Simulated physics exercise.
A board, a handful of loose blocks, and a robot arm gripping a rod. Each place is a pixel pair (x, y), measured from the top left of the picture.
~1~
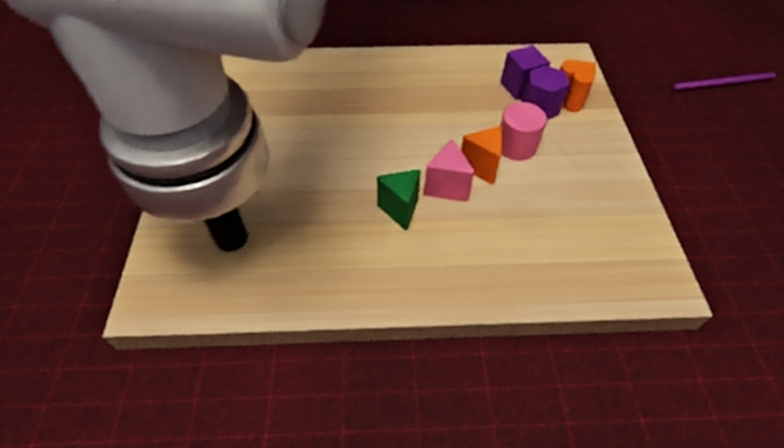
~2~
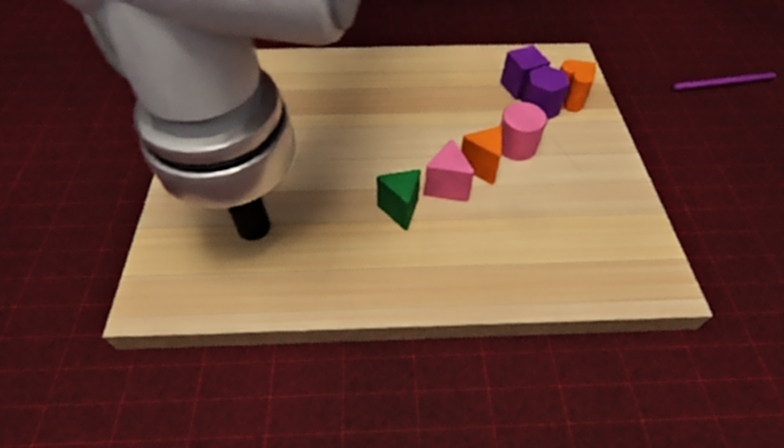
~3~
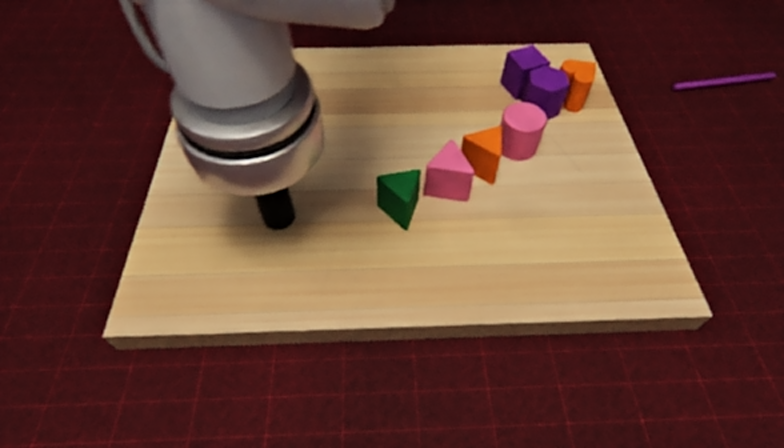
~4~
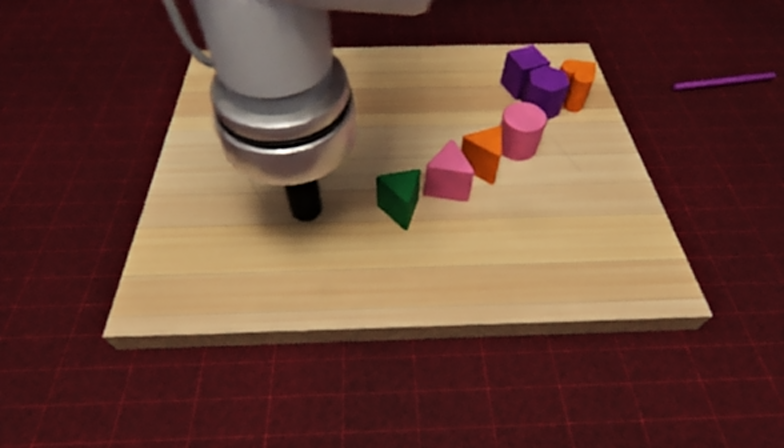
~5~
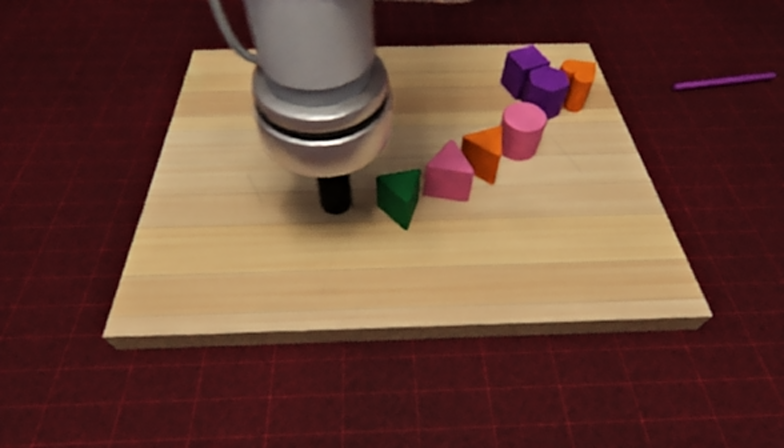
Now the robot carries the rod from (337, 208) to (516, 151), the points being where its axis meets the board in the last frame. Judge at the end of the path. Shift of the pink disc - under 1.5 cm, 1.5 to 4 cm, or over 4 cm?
It ends 1.5 to 4 cm away.
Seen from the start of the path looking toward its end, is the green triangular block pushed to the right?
Yes, it checks out.
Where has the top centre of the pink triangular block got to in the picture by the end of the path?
I'd say the pink triangular block ends with its top centre at (488, 163).
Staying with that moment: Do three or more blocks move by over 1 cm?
Yes - that is the case.
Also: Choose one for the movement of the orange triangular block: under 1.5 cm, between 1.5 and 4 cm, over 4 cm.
It slides well over 4 cm.
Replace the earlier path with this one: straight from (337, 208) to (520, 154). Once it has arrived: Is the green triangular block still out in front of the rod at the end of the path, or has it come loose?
The green triangular block won't stay at the front of the rod.
The first path, step by step. One third of the way, rod at (402, 183); green triangular block at (425, 184), turned 60° clockwise.
Two thirds of the way, rod at (463, 164); green triangular block at (429, 185), turned 75° clockwise; pink triangular block at (485, 163); orange triangular block at (497, 136), turned 20° clockwise; pink disc at (528, 115).
At the end, rod at (518, 145); green triangular block at (429, 185), turned 75° clockwise; pink triangular block at (488, 163), turned 15° clockwise; orange triangular block at (548, 139), turned 80° clockwise; pink disc at (552, 108).
